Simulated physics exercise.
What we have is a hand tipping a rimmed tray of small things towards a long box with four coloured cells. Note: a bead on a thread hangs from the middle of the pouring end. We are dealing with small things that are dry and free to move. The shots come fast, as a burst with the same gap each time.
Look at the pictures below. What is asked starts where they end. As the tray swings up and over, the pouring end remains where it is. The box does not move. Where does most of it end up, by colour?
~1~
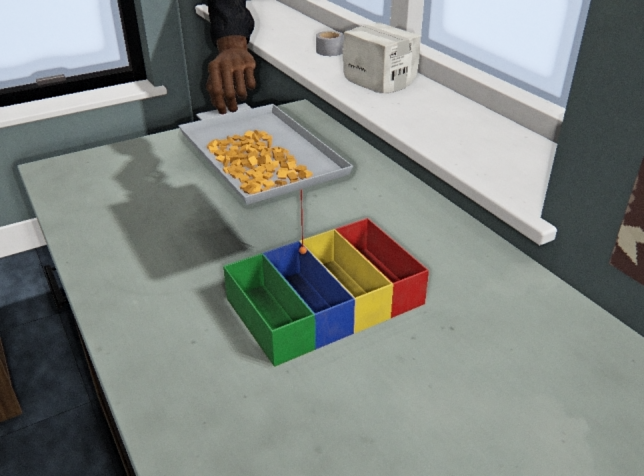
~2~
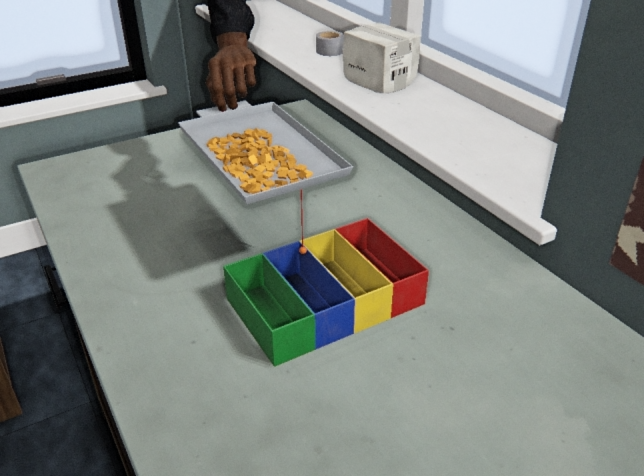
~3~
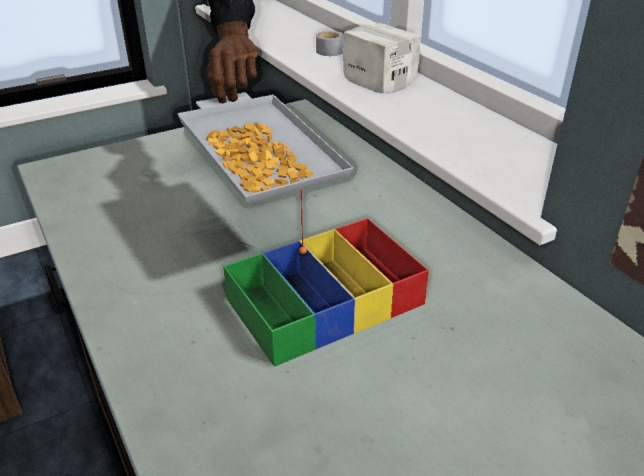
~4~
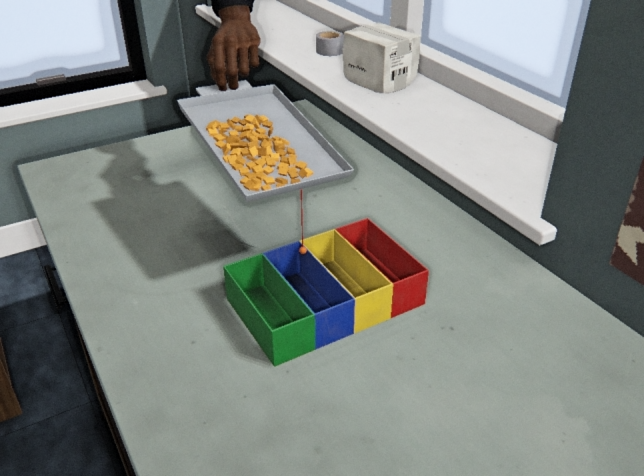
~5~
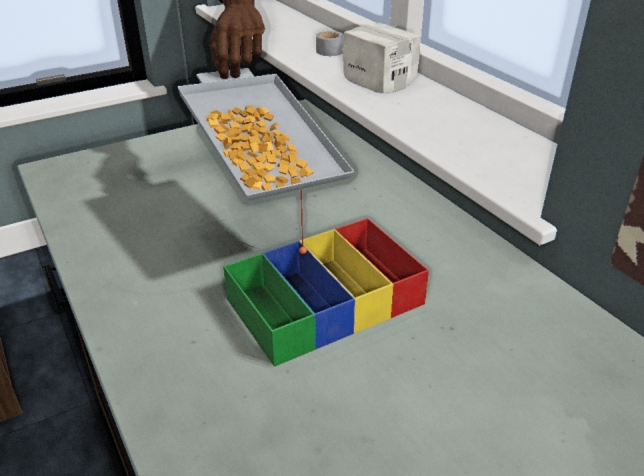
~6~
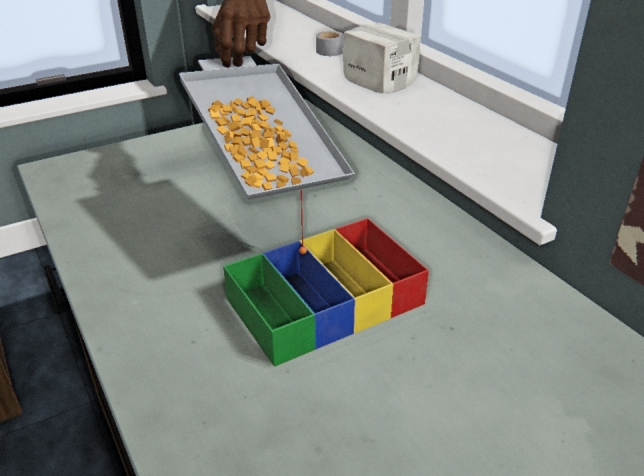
Most of it ends up in yellow.
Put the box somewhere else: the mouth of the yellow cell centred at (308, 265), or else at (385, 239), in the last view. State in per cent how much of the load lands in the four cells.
In order, about 90 and 90 in a hundred.
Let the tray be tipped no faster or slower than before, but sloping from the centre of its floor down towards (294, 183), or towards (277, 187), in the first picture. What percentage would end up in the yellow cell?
In turn 30 and 10 in a hundred.
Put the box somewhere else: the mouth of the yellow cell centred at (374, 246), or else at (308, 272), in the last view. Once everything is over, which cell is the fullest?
In the first try it is the blue one, in the second it is red.
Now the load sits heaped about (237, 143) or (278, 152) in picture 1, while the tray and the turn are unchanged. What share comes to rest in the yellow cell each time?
The first start yields 50 per cent, the second 60 per cent.
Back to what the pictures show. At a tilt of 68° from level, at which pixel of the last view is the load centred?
Centre estimate: (315, 168).
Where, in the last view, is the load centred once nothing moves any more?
Centre at rest: Close to (351, 297).
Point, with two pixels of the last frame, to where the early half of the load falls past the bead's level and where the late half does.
Early-half point (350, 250); late-half point (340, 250).
Soon, tray tipped steeply; nearly all on the tray; a small part falling or outside the box.
A while on, tray tipped past a quarter turn; a stray few on the tray; about half in the yellow cell; a small part in the blue cell; a small part in the red cell; a stray few in the green cell; about a quarter falling or outside the box.
Towards the end, tray tipped past a quarter turn; about two thirds in the yellow cell; about a quarter in the blue cell; a small part in the red cell; a stray few in the green cell; a stray few falling or outside the box.
Finally, tray tipped past a quarter turn; about two thirds in the yellow cell; about a quarter in the blue cell; a small part in the red cell; a stray few in the green cell; a stray few outside the box.
